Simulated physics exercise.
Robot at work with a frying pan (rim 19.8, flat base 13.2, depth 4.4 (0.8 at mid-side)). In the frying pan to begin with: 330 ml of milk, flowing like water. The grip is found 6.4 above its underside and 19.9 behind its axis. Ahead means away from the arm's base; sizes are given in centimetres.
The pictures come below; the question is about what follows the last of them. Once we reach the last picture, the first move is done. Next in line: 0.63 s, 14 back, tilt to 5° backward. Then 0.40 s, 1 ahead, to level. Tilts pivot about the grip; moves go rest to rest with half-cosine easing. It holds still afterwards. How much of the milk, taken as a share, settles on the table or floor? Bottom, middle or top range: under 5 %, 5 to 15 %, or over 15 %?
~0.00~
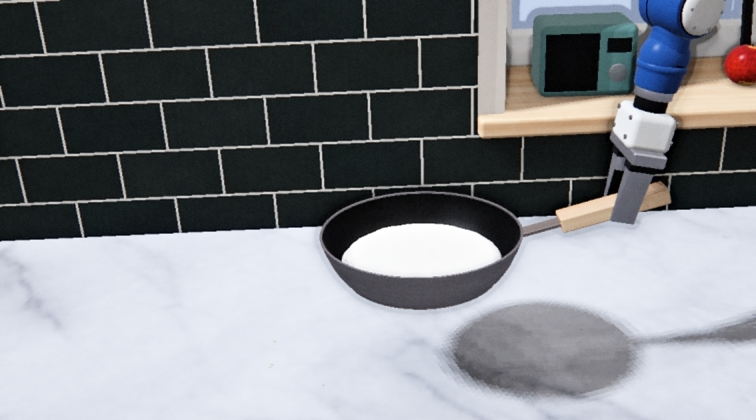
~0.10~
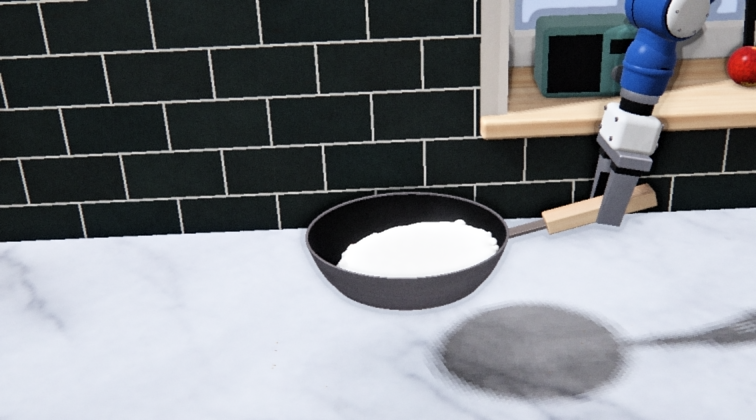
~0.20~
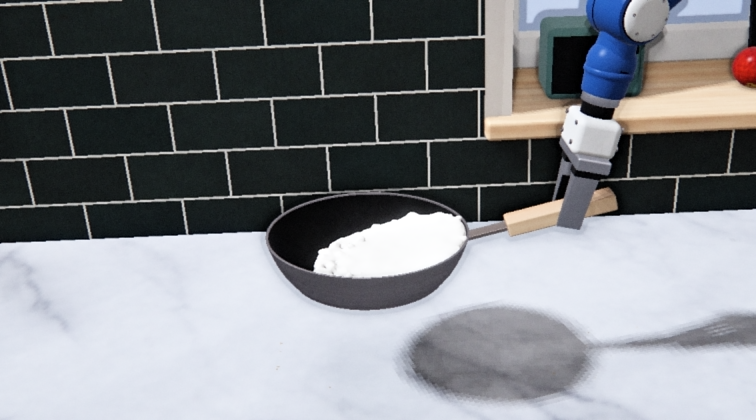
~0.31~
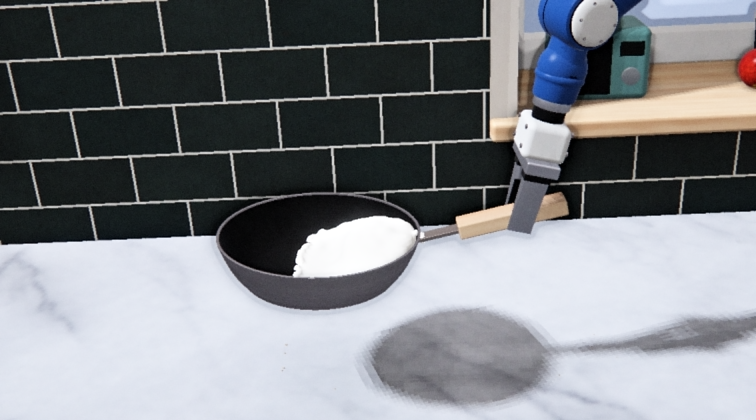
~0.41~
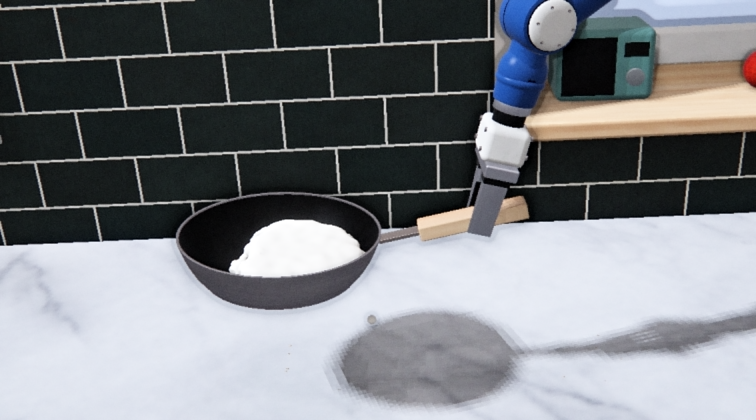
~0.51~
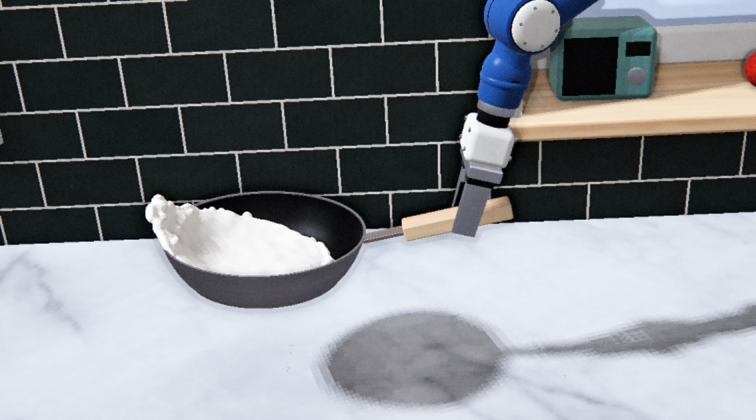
Range: Top.
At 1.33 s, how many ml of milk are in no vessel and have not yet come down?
It comes to close to 0 ml.
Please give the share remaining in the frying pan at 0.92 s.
80 %, give or take.
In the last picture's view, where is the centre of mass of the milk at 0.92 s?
The centre is around (391, 252) in the last picture.
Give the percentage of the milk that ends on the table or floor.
I'd say somewhere near 25 in a hundred.
After 0.92 s, tilted 5° backward, liquid up to 19 above the table; 270 ml in the frying pan, 60 ml on the table or floor.
After 1.33 s, tilted 3° backward, liquid up to 17 above the table; 245 ml in the frying pan, 85 ml on the table or floor.
After 1.74 s, level, liquid up to 15 above the table; 245 ml in the frying pan, 85 ml on the table or floor.
After 2.54 s, level, liquid up to 15 above the table; 245 ml in the frying pan, 85 ml on the table or floor.
At rest, 245 ml in the frying pan, 85 ml on the table or floor. That is 26 % on the table or floor.
